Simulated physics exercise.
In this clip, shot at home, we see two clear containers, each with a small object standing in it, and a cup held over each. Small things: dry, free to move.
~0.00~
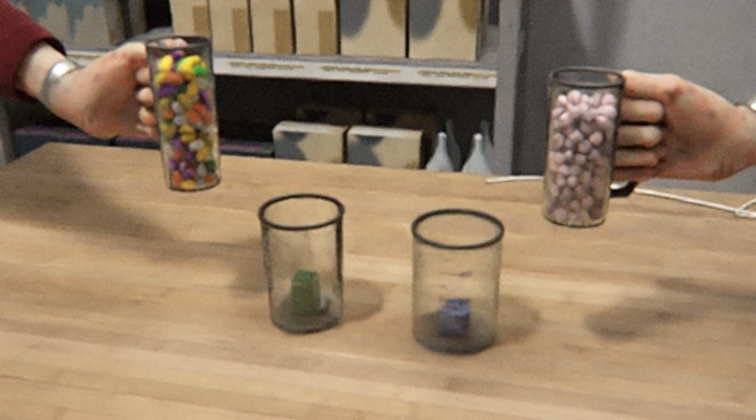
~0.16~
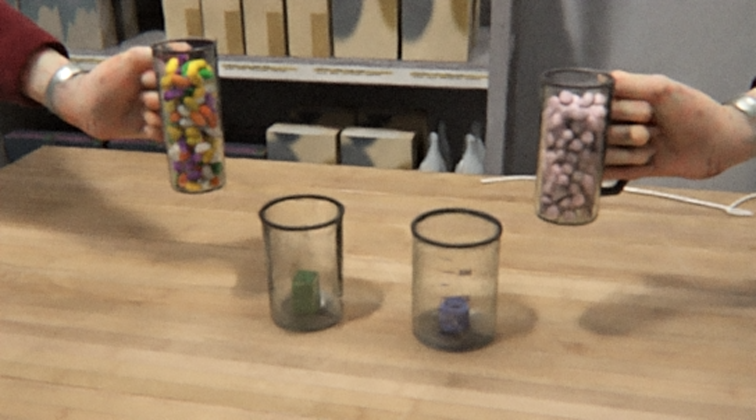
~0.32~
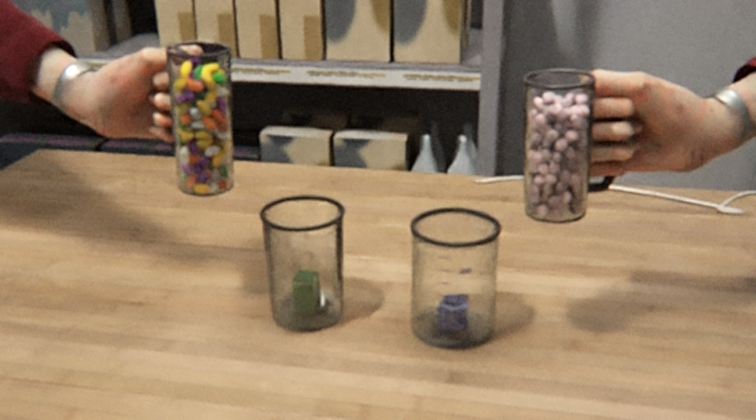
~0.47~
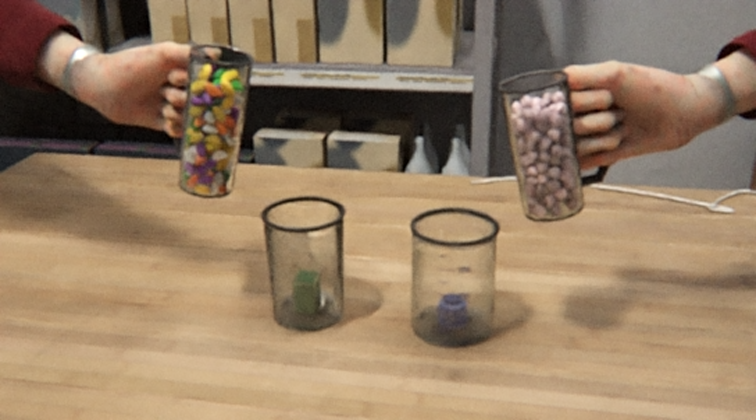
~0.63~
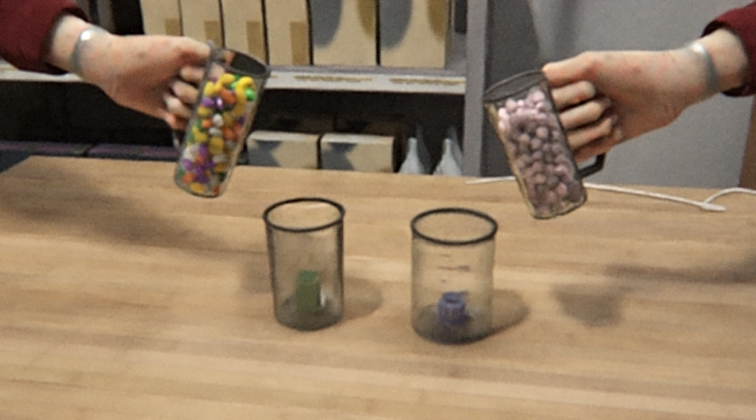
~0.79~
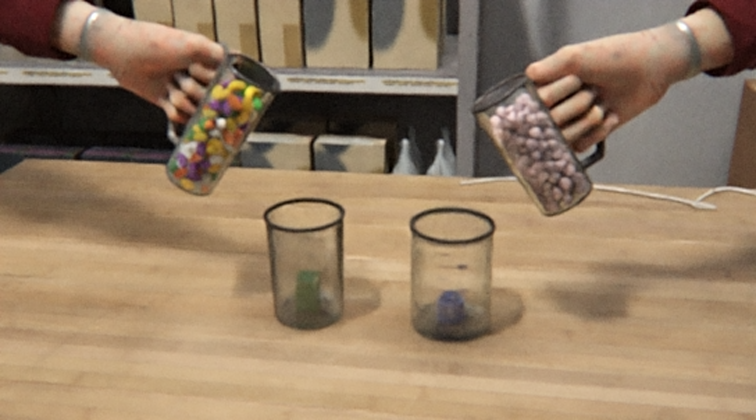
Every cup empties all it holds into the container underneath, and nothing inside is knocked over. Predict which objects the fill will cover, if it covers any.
Covered or not: Left - covered; right - covered.
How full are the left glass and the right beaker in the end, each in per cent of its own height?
I get 65 % for the left and 50 % for the right.
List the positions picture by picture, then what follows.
Small block in the left glass at (306, 294), reaching about a third of the way up; left cup at (186, 114), nearly full of jelly beans; small bottle in the right beaker at (455, 314), a quarter of its height or less; right cup at (580, 149), nearly full of sugar pearls, in the first frame.
Left cup at (192, 117), upright; right cup at (572, 148), upright, in the second frame.
Left cup at (202, 120), tipped 3°; right cup at (557, 147), tipped 3°, in the third frame.
Left cup at (214, 123), tipped 13°; right cup at (544, 147), tipped 13°, in the fourth frame.
Left cup at (219, 125), tipped 23°; right cup at (537, 147), tipped 23°, in the fifth frame.
Small block in the left glass at (309, 293); left cup at (220, 127), tipped 34°; small bottle in the right beaker at (450, 305); right cup at (534, 147), tipped 34°, in the sixth frame.
Around 1.15 s, left glass empty, all of its cupful still in the cup; right beaker empty, all of its cupful still in the cup.
Around 1.60 s, left glass empty, all of its cupful still in the cup; right beaker nearly empty, nearly all of its cupful still in the cup.
Around 2.08 s, left glass nearly empty, about two thirds of its cupful still in the cup; right beaker a quarter full, about a third of its cupful still in the cup.
Finally (2.8 s), left glass two thirds full (surface near (306, 248)), nothing beside it; right beaker half full (surface near (451, 270)), nothing beside it; the left thing is covered; the right thing is covered.
